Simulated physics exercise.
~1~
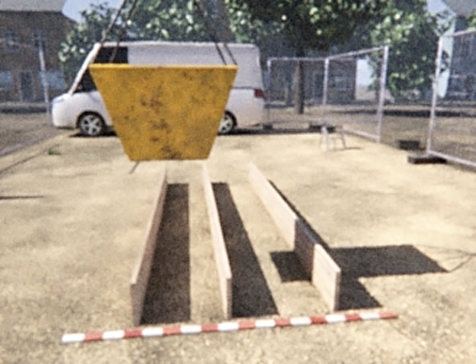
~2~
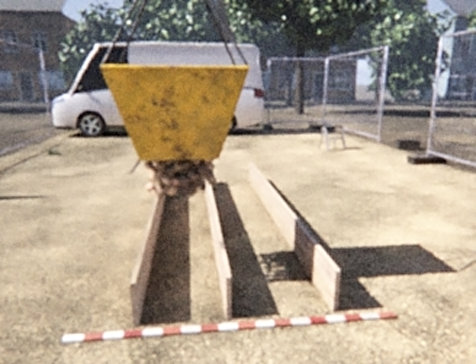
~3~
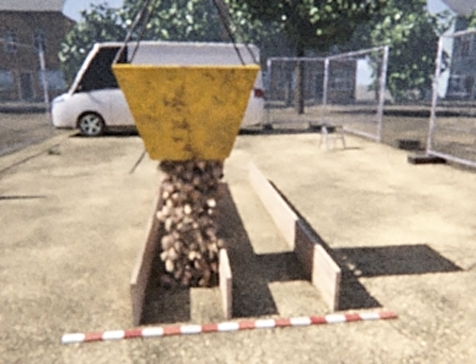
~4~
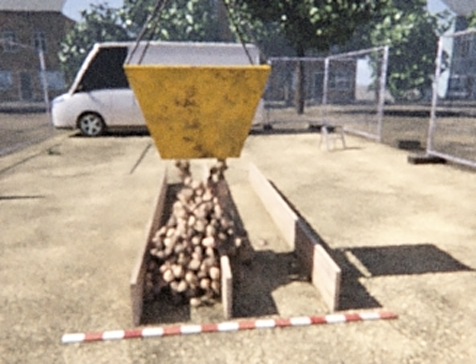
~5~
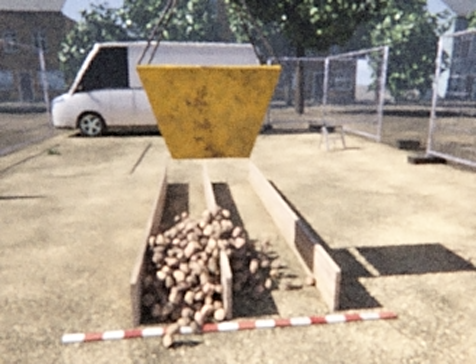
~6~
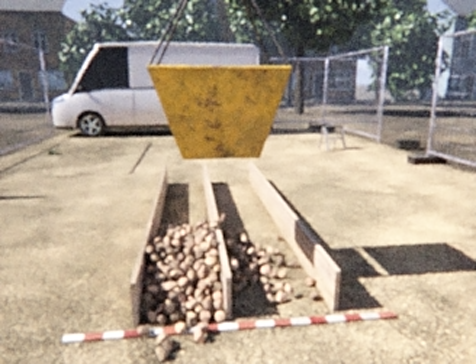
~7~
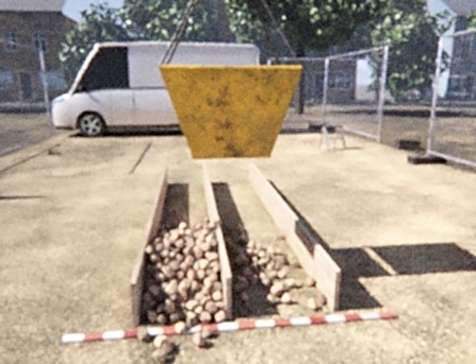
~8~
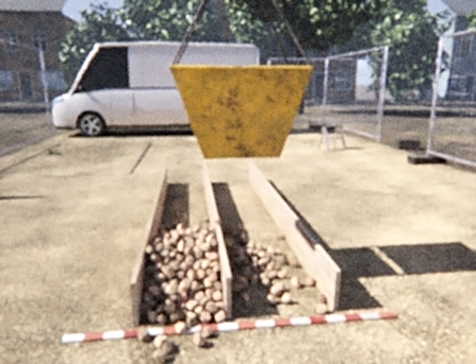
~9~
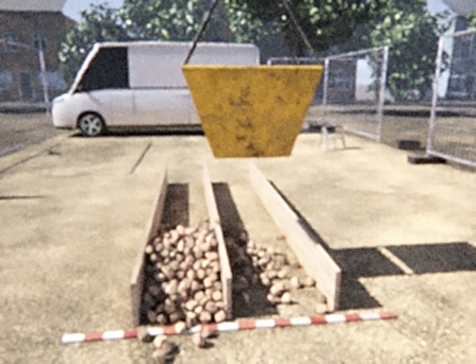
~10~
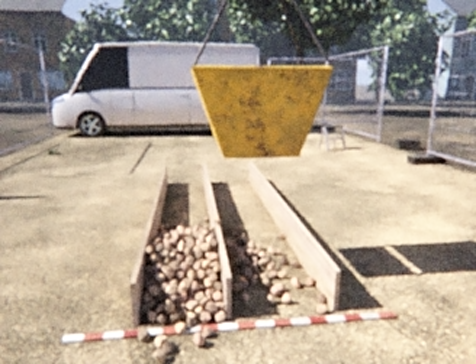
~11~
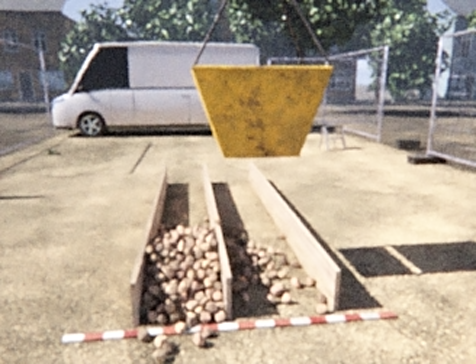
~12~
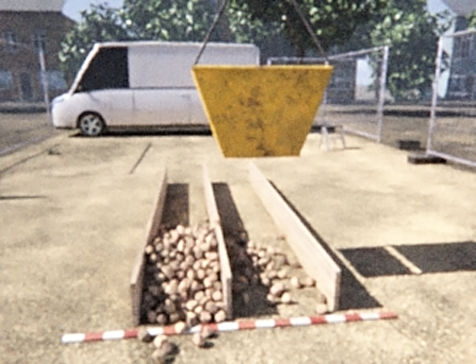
A scuffed yellow hopper hangs from cables and drifts to the right over three upright planks that mark off two bays on sandy ground, with a white van parked behind. Its floor opens and brown stones pour out in a thick stream into the left bay. They heap up against the middle plank, and some spill over into the right bay while a few tumble out at the front onto the striped staff. The emptied hopper glides farther right, then stops. Most of the stones lie still in the left bay, with a smaller scatter in the right.
